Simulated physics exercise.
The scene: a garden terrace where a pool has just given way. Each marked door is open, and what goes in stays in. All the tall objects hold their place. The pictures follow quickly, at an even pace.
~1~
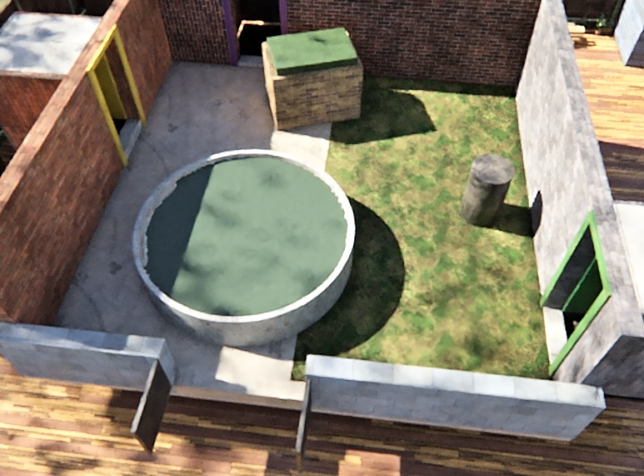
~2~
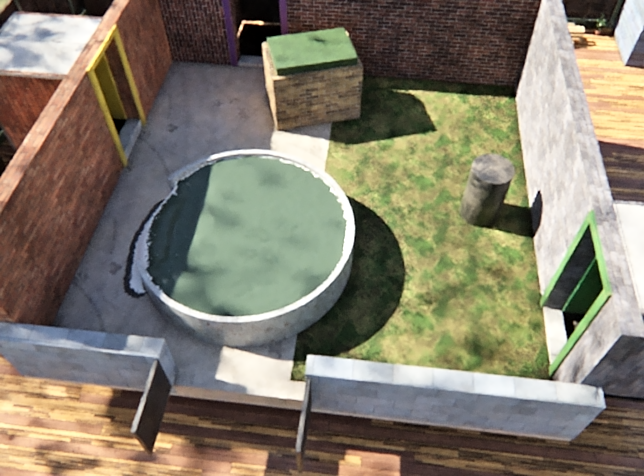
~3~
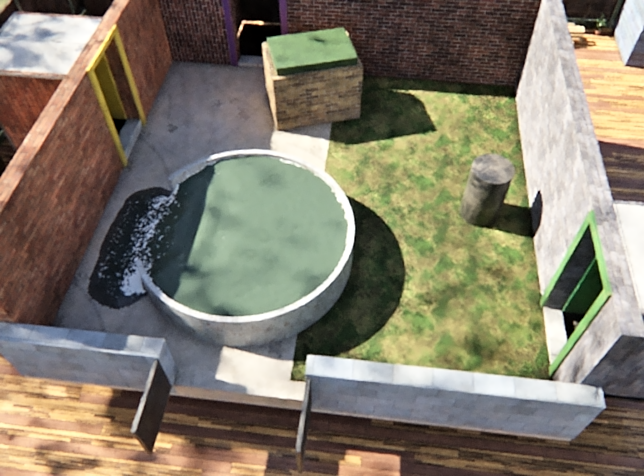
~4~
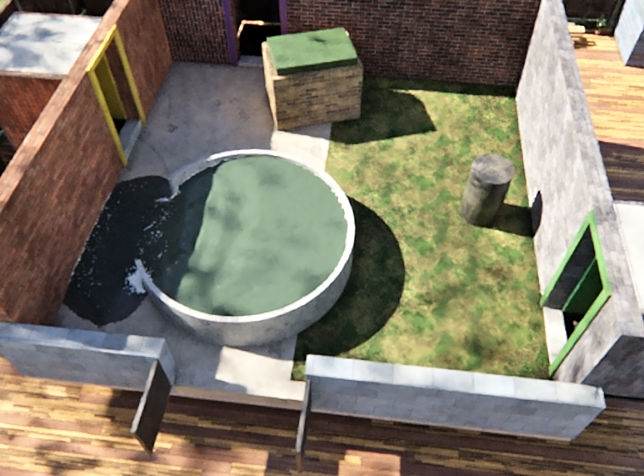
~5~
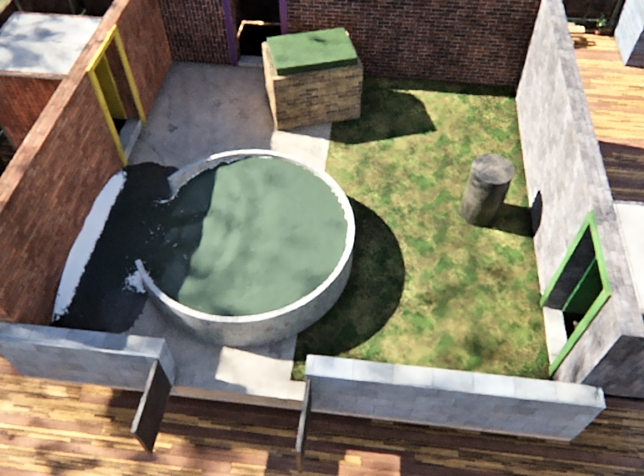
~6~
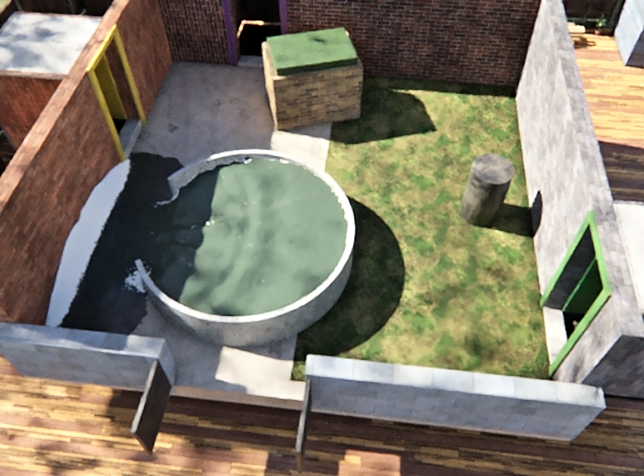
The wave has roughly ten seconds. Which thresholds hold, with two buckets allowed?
One by one: The purple door takes more than that; the green door stays under that; the yellow door stays under that.
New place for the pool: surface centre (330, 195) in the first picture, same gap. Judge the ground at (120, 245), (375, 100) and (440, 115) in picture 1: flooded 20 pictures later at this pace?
In turn: Under water, dry, no water.
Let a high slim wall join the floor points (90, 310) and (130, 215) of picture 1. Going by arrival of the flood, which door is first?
It is the door marked yellow.
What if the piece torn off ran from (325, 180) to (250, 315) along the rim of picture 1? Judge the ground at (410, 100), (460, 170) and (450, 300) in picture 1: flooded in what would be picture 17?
In turn: Free of water, under water, covered.
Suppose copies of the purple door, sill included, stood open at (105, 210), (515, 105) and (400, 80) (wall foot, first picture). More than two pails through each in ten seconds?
In that order: Floods, is under, keeps below it.
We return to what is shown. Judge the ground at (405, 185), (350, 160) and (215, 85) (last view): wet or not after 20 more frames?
As listed: No water, clear, flooded.
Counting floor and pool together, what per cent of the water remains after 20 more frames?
I make it 96 per cent.
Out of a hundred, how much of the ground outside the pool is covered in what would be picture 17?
Near 30 in a hundred.
A moment on, water covers 15 % of the floor; the purple door not reached, the green door not reached, the yellow door wet at the sill, nothing in.
Next, water covers 30 % of the floor; the purple door not reached, the green door not reached, the yellow door wet at the sill, nothing in.
Then, water covers 45 % of the floor; the purple door under two buckets in, the green door not reached, the yellow door wet at the sill, nothing in.
Later, water covers 70 % of the floor; the purple door far over two buckets in, the green door not reached, the yellow door wet at the sill, nothing in.
In the end, water covers 95 % of the floor; the purple door far over two buckets in, the green door under two buckets in, the yellow door wet at the sill, nothing in.
